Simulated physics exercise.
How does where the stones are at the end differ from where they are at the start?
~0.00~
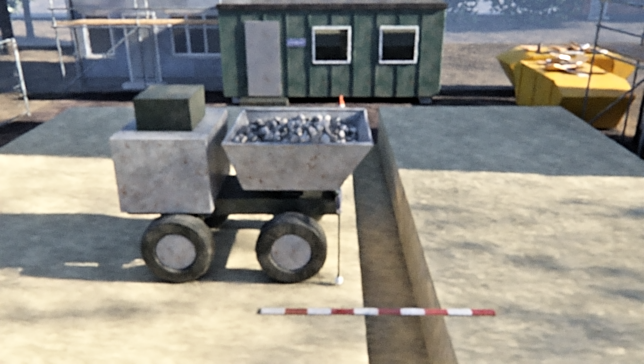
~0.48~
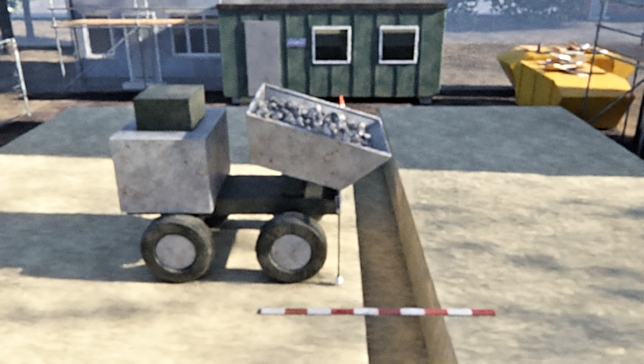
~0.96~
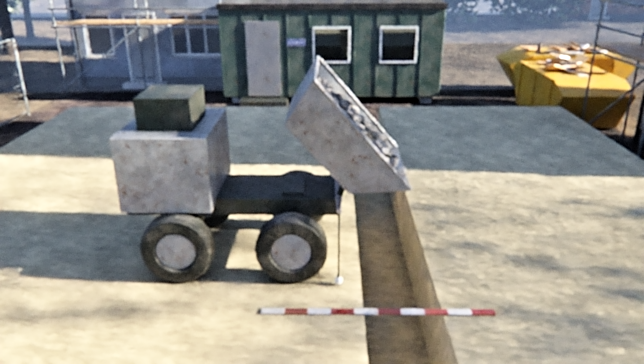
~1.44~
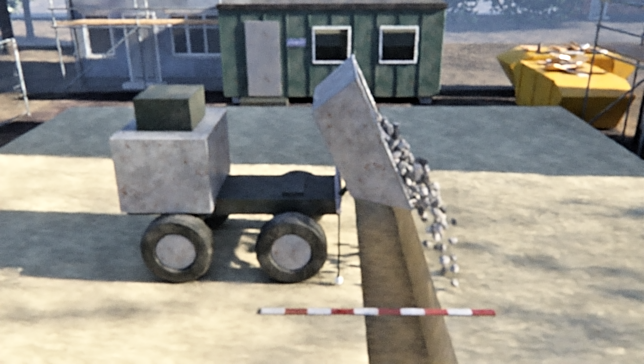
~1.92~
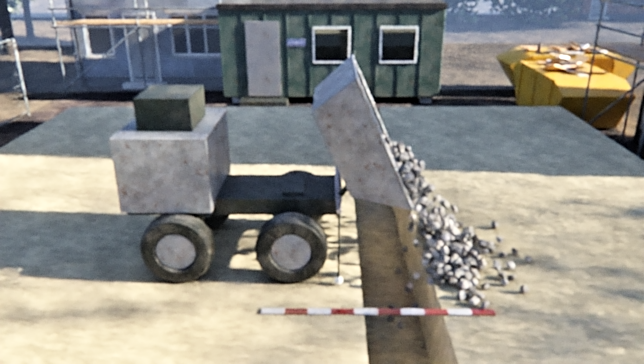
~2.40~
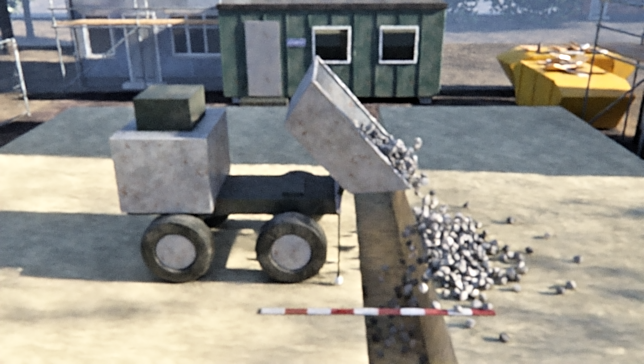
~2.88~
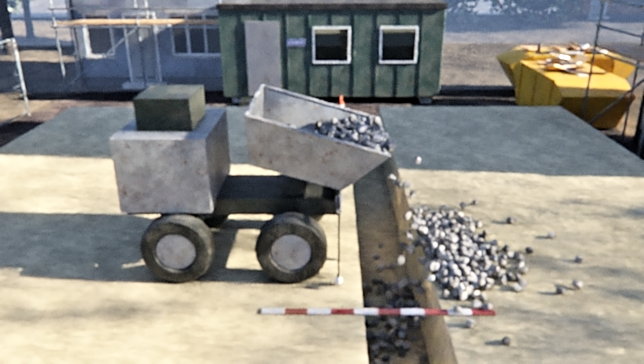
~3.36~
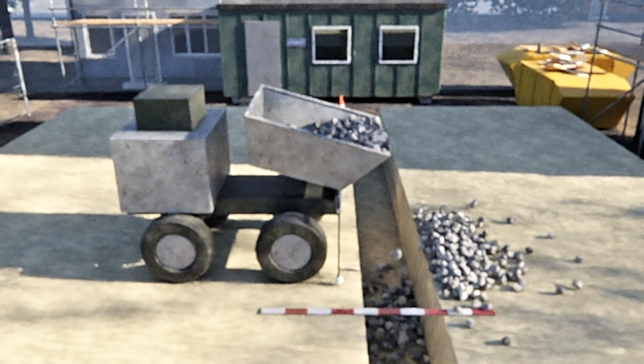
At the start all the stones sit together in the dumper's level skip. By the end they are spread out to the right and lower down, with some still in the tilted skip, some in the trench and a heap on the ground beyond it.
The grey skip of a small dumper, loaded with grey stones, starts out level beside a trench, with a green cabin and a yellow container behind. It tilts steeply to the right, and at first the stones stay inside. Then they pour over the lower edge, some dropping into the trench and many piling up on the ground beyond it. As the skip swings back down, a few more stones spill out. It stops still slightly tilted, with plenty of stones left inside, a loose heap past the trench and some stones lying in the trench.
